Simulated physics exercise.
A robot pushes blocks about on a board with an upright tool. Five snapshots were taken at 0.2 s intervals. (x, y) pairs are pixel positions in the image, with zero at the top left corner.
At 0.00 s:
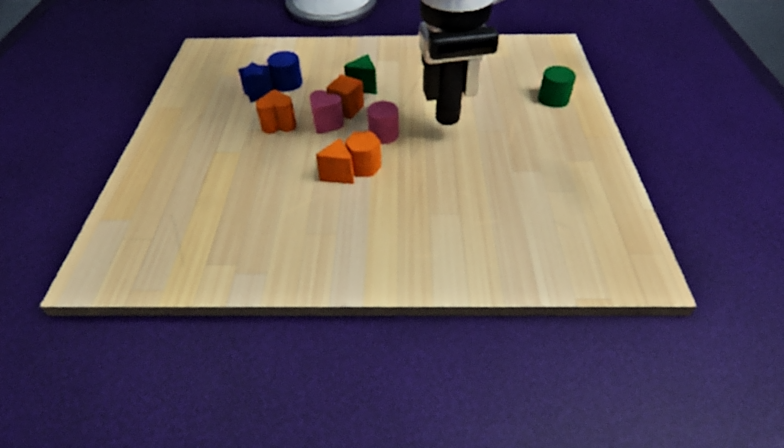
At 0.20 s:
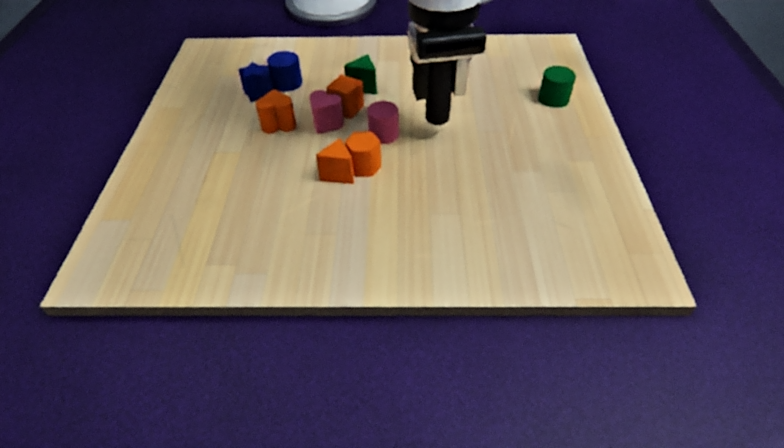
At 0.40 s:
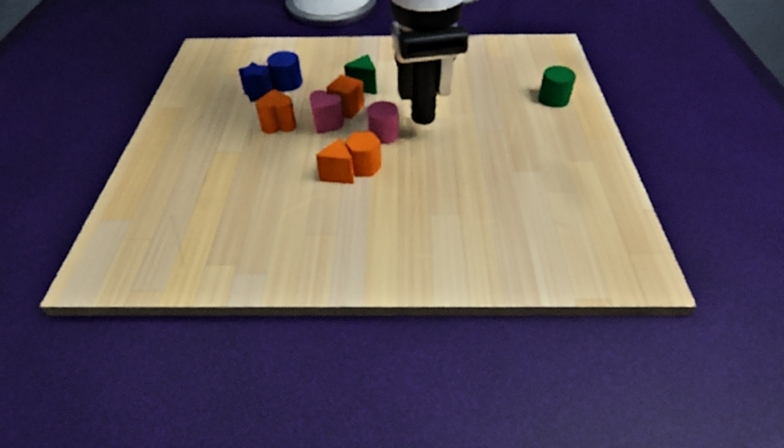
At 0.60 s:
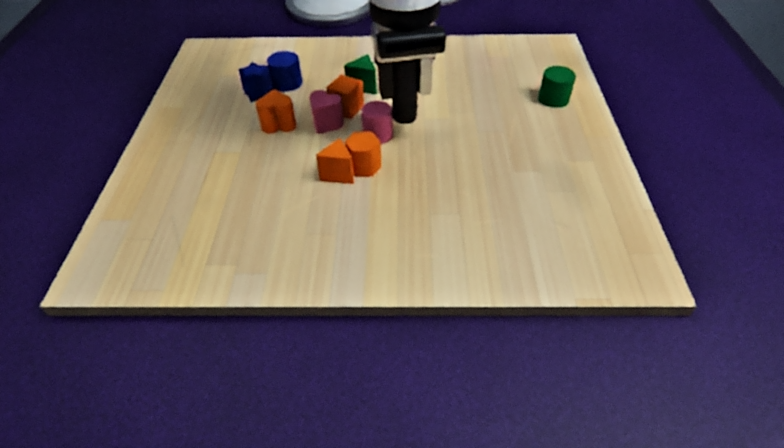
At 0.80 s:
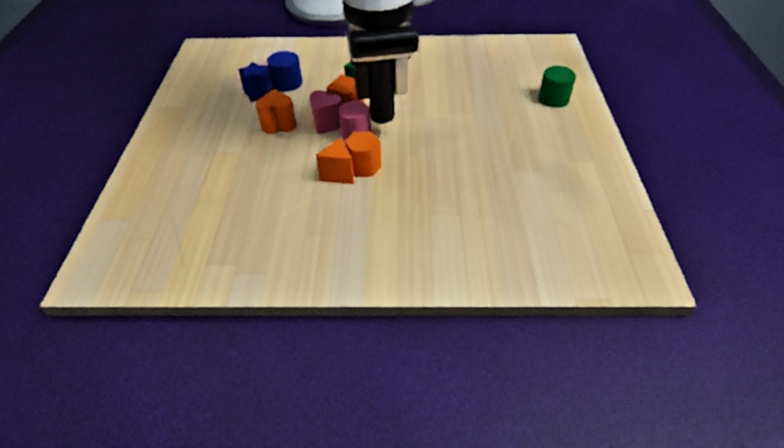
At first, a black upright tool stands to the right of a cluster of blue, orange, pink and green blocks on a wooden board. It moves left to the pink round block, then pushes it a short way left, close to the pink heart, while the other blocks stay put.
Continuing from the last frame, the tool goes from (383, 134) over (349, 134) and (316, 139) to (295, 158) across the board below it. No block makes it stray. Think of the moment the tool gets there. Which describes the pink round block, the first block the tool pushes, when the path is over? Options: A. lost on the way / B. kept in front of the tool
Choice A: Lost on the way.
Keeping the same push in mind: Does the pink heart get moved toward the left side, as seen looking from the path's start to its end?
The answer is no.
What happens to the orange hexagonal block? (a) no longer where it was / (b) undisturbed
The answer is b.
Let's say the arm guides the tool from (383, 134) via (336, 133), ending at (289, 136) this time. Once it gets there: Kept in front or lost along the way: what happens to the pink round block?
The tool keeps it before itself.
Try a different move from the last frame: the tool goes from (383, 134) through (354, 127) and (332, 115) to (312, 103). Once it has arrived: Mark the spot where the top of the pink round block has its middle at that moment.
I think it will end close to (321, 108).
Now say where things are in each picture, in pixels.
The first frame shows tip of the tool at (448, 119), middles of tops, orange heart at (274, 100), pink heart at (323, 99), orange square piece at (345, 84), pink round block at (383, 109), orange hexagonal block at (362, 141).
The second frame shows tool at (437, 119), nothing pushed.
The third frame shows tool at (423, 118), nothing pushed.
The fourth frame shows tool at (405, 118), pink round block at (377, 109).
The fifth frame shows tool at (383, 117), orange heart at (274, 100), pink heart at (323, 99), orange square piece at (345, 84), pink round block at (354, 109), orange hexagonal block at (362, 141).
What follows on the original path. One third of the way, tool at (347, 118); pink heart at (305, 95), turned 20° clockwise; pink round block at (318, 110).
Two thirds of the way, tool at (313, 123); orange heart at (269, 98); pink heart at (305, 95), turned 20° clockwise; pink round block at (283, 114).
At the end, tool at (291, 141); orange heart at (268, 98), turned 15° clockwise; pink heart at (305, 95), turned 20° clockwise; orange square piece unmoved; pink round block at (272, 118); orange hexagonal block unmoved.
